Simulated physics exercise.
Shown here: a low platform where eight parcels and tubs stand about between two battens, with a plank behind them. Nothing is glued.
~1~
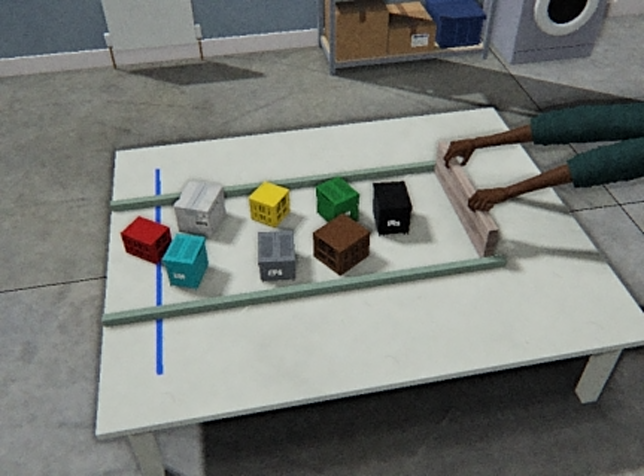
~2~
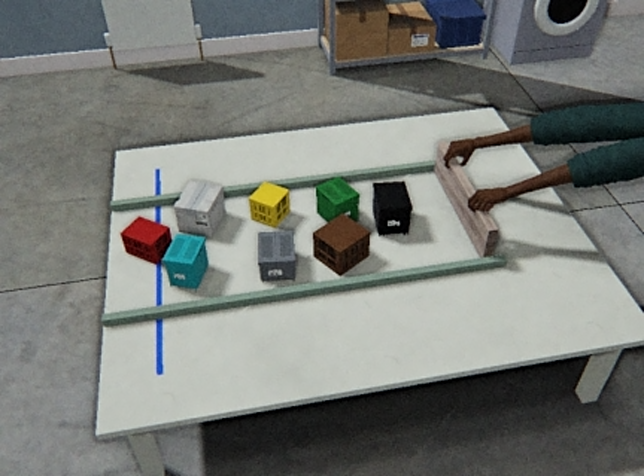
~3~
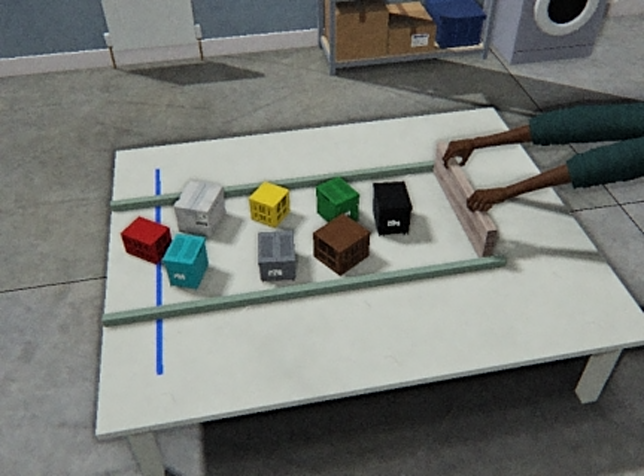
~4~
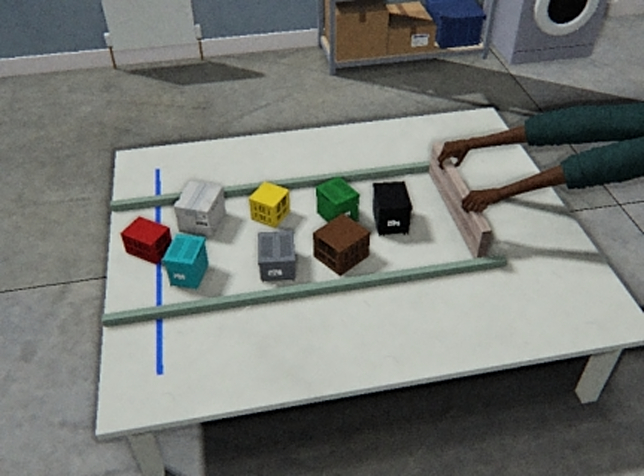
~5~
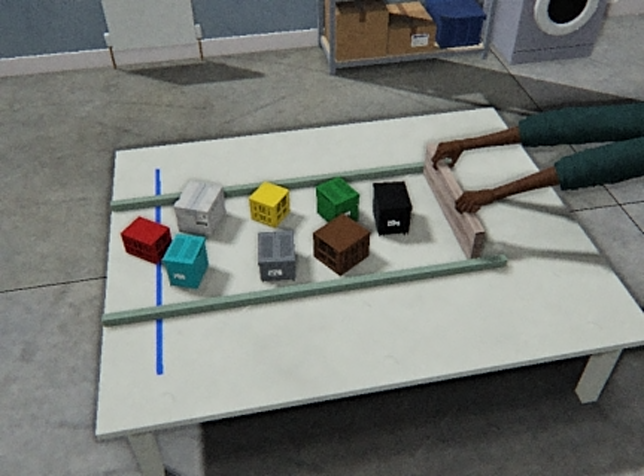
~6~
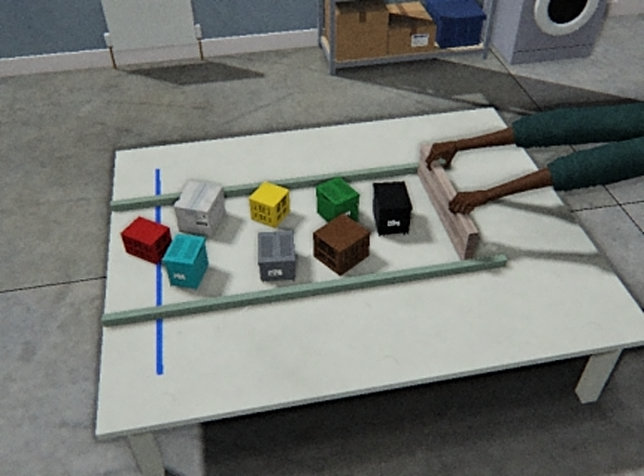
Two hands in dark green sleeves grip a wooden plank at the right of a low white table, seen from above in a concrete-floored room with shelving behind. Between two pale green battens stand black, green, brown, yellow, grey, white, turquoise and red boxes, the red one beside blue tape at left. The plank stays still at first, then the hands slide it slightly left, while the boxes and camera remain still.
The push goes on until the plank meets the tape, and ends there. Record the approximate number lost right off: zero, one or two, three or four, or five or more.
Number lost: Three or four.
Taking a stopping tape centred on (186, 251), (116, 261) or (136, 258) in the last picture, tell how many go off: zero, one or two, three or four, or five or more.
Going through the places as listed, I'd say one to two, then five or over, then either three or four.
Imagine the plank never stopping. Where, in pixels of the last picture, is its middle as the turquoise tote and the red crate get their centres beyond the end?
Roughly at (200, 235) and roughly at (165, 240).
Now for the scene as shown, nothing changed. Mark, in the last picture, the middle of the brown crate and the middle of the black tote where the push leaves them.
The brown crate at (135, 285), the black tote at (138, 252).
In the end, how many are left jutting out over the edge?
My count gives 0.
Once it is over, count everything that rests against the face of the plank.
The count is 4.
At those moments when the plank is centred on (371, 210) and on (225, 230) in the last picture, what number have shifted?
Counts: 3, 7.
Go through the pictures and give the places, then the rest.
The first frame shows red crate (147, 240); turquoise tote (187, 262); white parcel (201, 209); plank (463, 198); tape (158, 255).
The second frame shows turquoise tote (187, 262); yellow crate (270, 205).
The third frame shows white parcel (201, 209); brown crate (341, 245).
The fourth frame shows red crate (148, 240); black tote (391, 209).
The fifth frame shows turquoise tote (187, 262); plank (451, 200).
The sixth frame shows red crate (148, 240); turquoise tote (187, 262); white parcel (201, 209); plank (445, 200); tape (158, 255).
Soon after, none off yet; red crate at rest near (148, 240); turquoise tote at rest near (187, 262); white parcel at rest near (201, 209).
By the end, the number that fall off is three or four; fallen, grey tote, white parcel, turquoise tote and red crate.
